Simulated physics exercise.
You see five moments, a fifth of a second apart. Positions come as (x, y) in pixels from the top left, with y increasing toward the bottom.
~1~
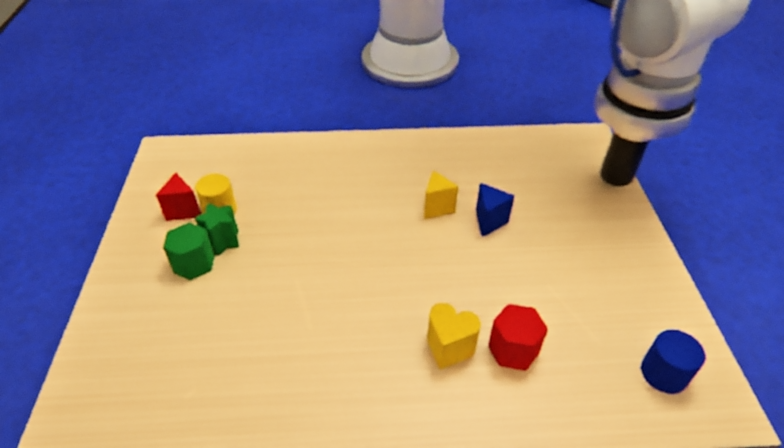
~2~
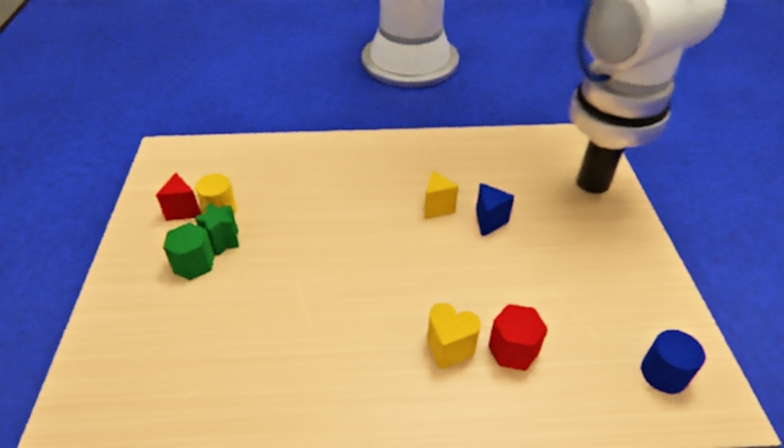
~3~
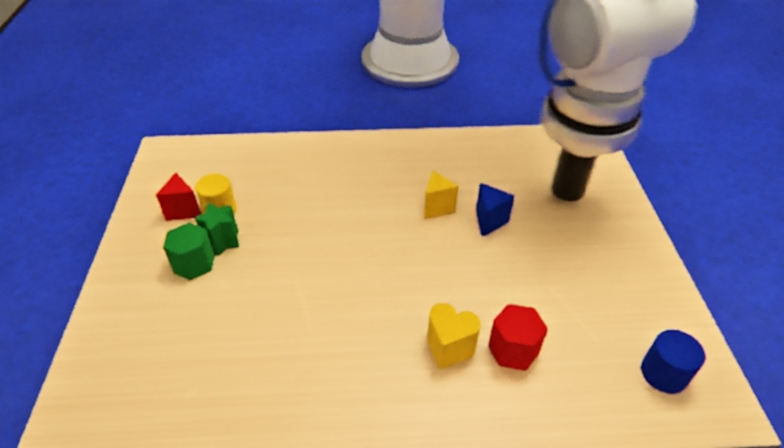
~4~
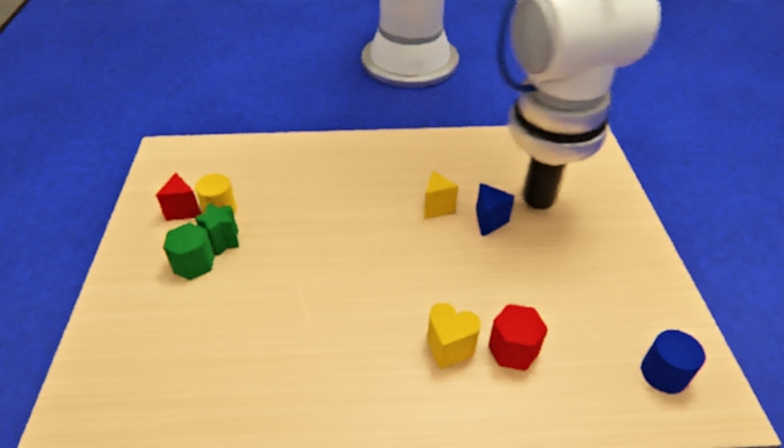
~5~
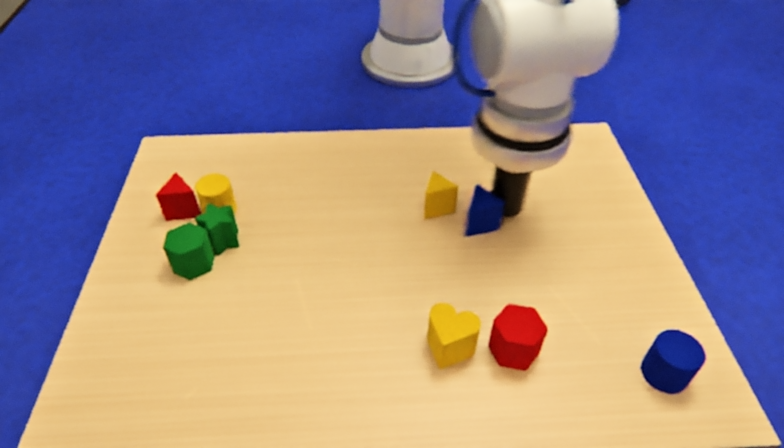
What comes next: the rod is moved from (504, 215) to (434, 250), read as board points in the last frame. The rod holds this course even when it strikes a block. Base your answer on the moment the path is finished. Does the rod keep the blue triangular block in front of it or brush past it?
The rod still has the blue triangular block in front of it when the path ends.
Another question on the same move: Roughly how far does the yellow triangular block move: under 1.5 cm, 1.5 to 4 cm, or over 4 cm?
Answer: Less than 1.5 cm.
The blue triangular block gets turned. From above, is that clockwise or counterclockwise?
It rotates clockwise.
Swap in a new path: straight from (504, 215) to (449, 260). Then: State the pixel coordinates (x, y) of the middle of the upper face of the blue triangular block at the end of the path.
My estimate: (421, 224).
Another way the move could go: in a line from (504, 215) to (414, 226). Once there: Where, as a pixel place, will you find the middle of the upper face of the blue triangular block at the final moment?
The middle of its upper face will lie at (404, 221).
On the path given first. Halfway along, rod (471, 223); blue triangular block (444, 212), turned 30° clockwise.
At the end, rod (435, 241); yellow triangular block not moved; blue triangular block (404, 228), turned 40° clockwise.
